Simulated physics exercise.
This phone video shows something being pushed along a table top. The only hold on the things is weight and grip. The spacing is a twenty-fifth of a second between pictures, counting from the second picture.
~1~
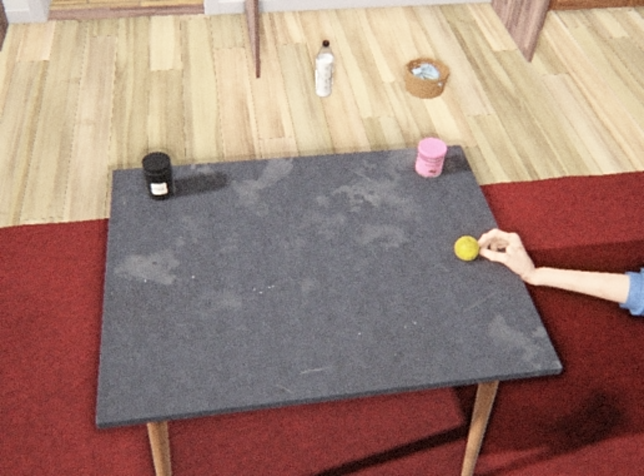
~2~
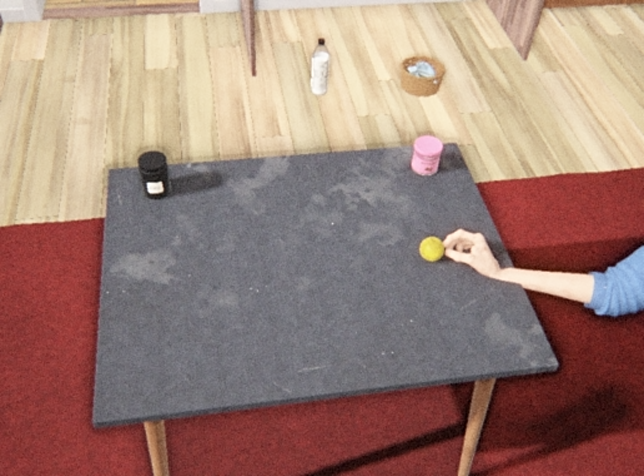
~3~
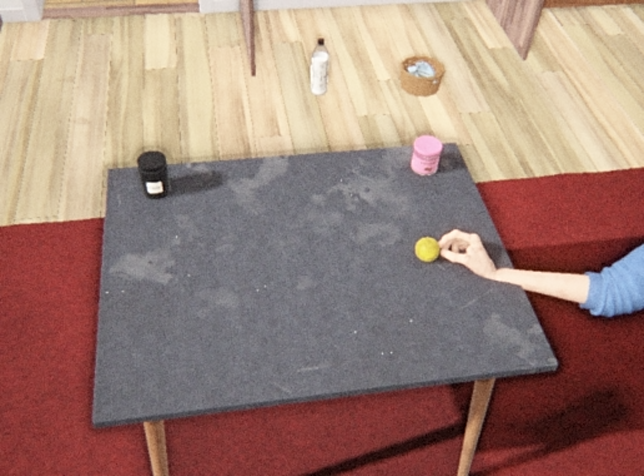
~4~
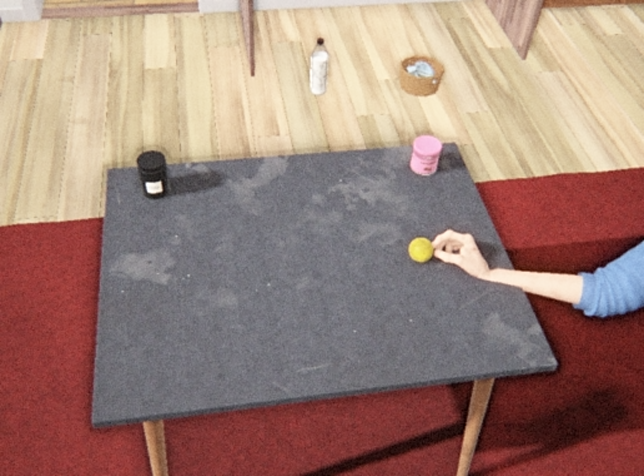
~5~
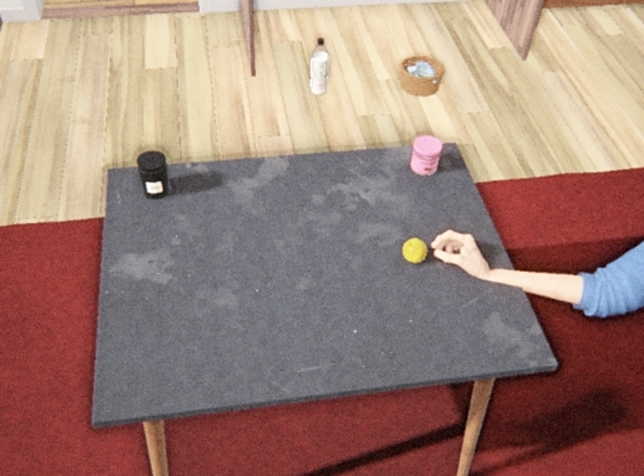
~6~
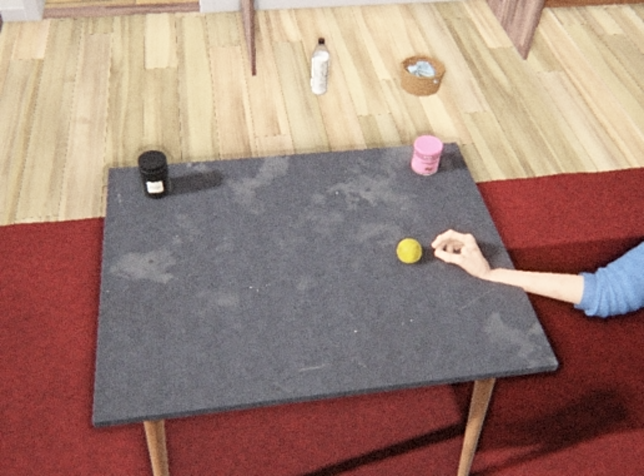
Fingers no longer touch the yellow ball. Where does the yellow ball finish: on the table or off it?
On the table.
Then, 0.10 s after the last picture, yellow ball rolled about its own width near (395, 252).
Then, 0.30 s after the last picture, yellow ball rolled well along near (373, 254).
Then, 0.50 s after the last picture, yellow ball rolled well along near (359, 256).
At rest, moved from the start, yellow ball. Seen from the same camera at the end, yellow ball near (352, 257).
